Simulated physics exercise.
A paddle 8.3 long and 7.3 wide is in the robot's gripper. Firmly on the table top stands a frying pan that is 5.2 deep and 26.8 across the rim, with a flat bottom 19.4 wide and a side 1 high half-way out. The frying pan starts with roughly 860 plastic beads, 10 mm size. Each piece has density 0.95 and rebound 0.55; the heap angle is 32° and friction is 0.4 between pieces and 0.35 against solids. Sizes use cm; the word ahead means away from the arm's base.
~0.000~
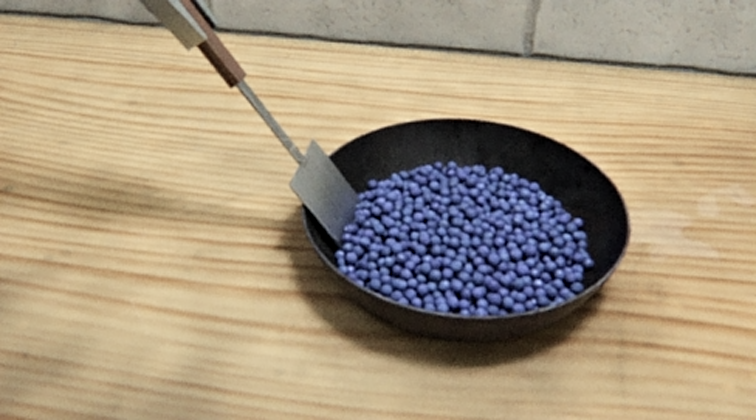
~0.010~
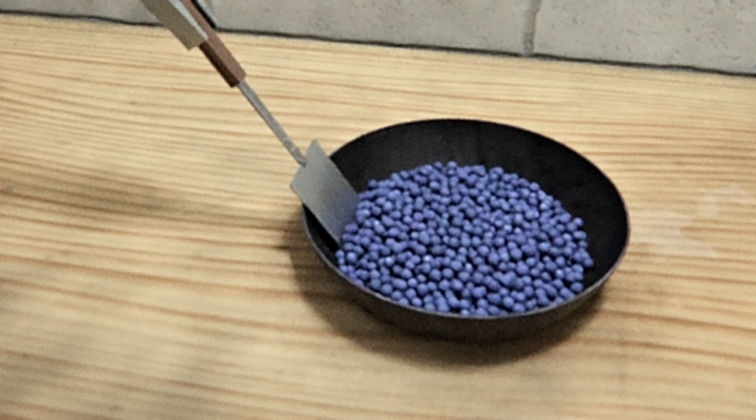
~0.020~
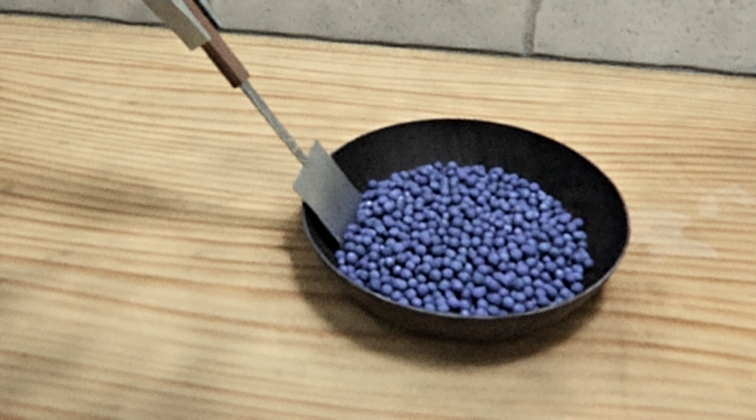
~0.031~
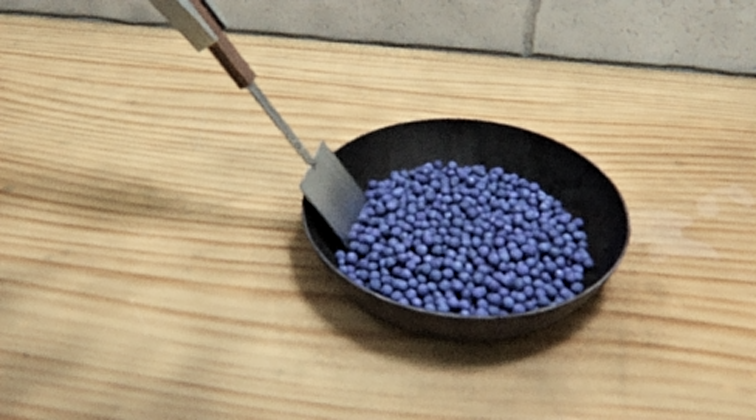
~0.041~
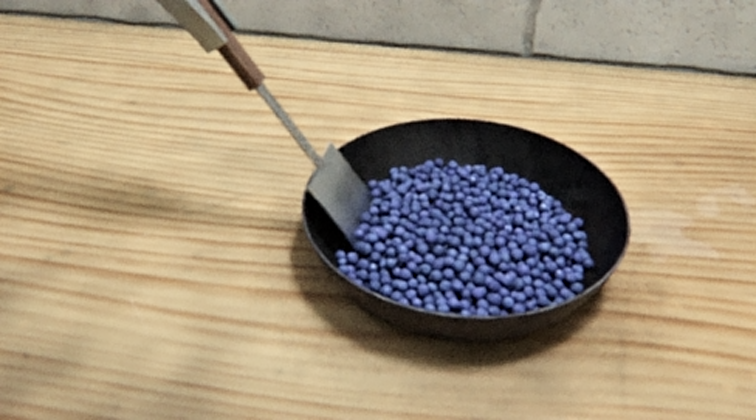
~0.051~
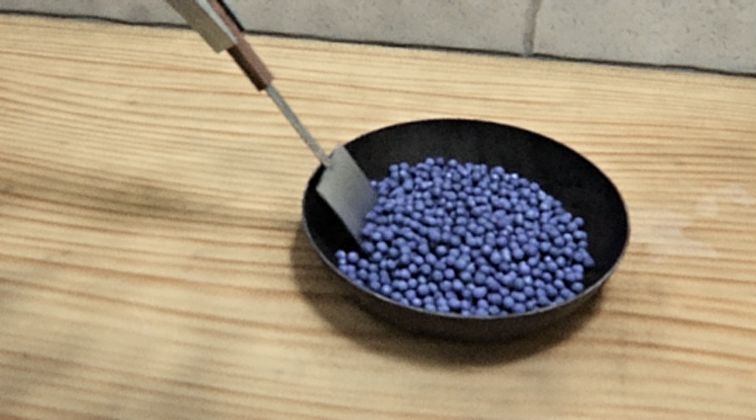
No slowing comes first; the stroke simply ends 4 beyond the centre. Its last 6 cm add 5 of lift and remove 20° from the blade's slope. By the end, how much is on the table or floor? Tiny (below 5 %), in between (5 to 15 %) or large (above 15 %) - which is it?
Tiny, so below 5 %.
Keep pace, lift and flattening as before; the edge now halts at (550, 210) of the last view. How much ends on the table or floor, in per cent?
The share ending on the table or floor is about 5 per cent.
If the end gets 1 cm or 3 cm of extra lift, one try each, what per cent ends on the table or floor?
0 and 0 per cent.
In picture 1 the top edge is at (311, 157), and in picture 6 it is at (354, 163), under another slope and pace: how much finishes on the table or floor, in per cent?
10 %.
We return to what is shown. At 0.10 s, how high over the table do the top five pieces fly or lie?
Around 4 cm above the table.
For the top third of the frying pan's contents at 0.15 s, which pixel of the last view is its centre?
The middle lies somewhere about (483, 224).
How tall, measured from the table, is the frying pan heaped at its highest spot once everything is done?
It reaches around 4.5 cm.
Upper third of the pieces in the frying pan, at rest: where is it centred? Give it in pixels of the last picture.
The middle lies somewhere around (532, 231).
After 0.10 s, sloping 56°, highest piece 5 above the table; 859 in the frying pan.
After 0.15 s, sloping 47°, highest piece 6 above the table; 859 in the frying pan.
After 0.37 s, sloping 36°, highest piece 7 above the table; 856 in the frying pan, 3 on the blade or in flight.
After 1.42 s, sloping 36°, highest piece 5 above the table; 855 in the frying pan, 4 on the table or floor.
In the end, 855 in the frying pan, 4 on the table or floor. That is 0 % on the table or floor.
